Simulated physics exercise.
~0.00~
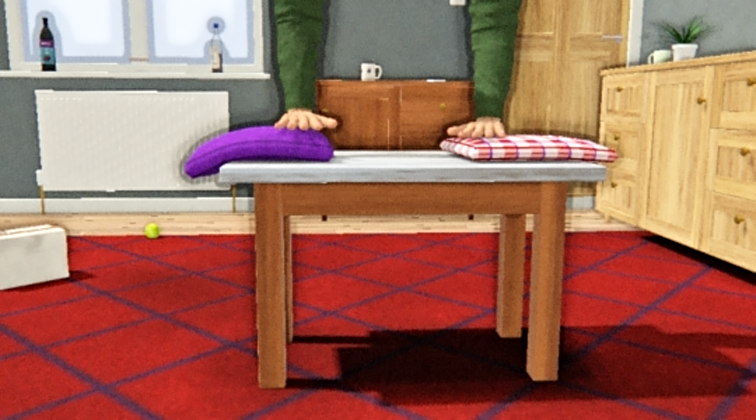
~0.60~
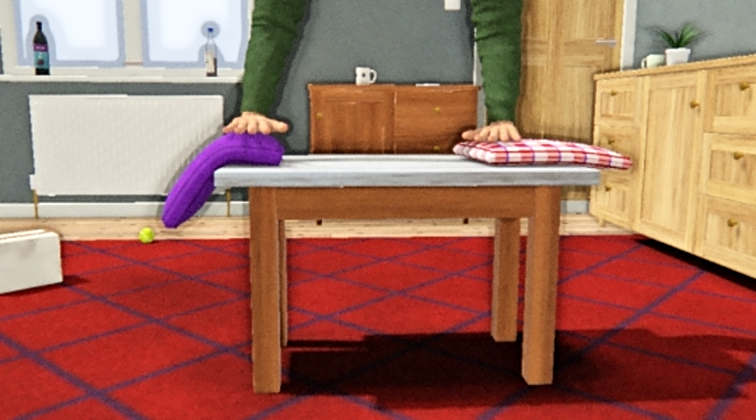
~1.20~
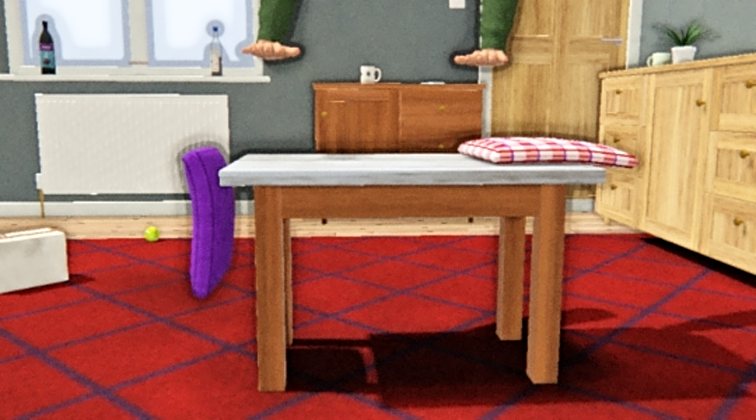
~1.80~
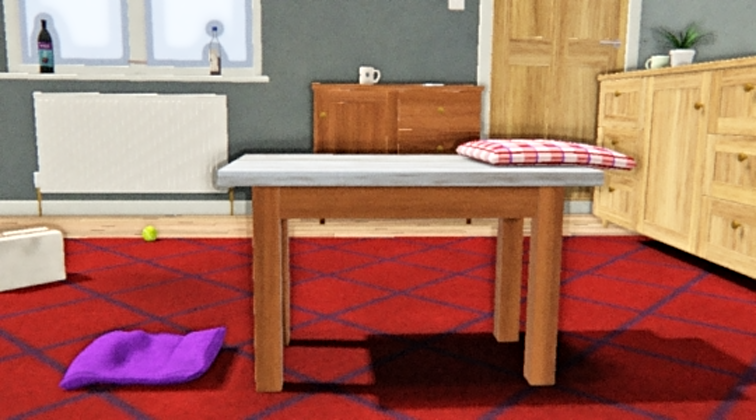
Purple cushion slumping off the left end of a table onto red carpet after hands push it outward, checked pad staying put.
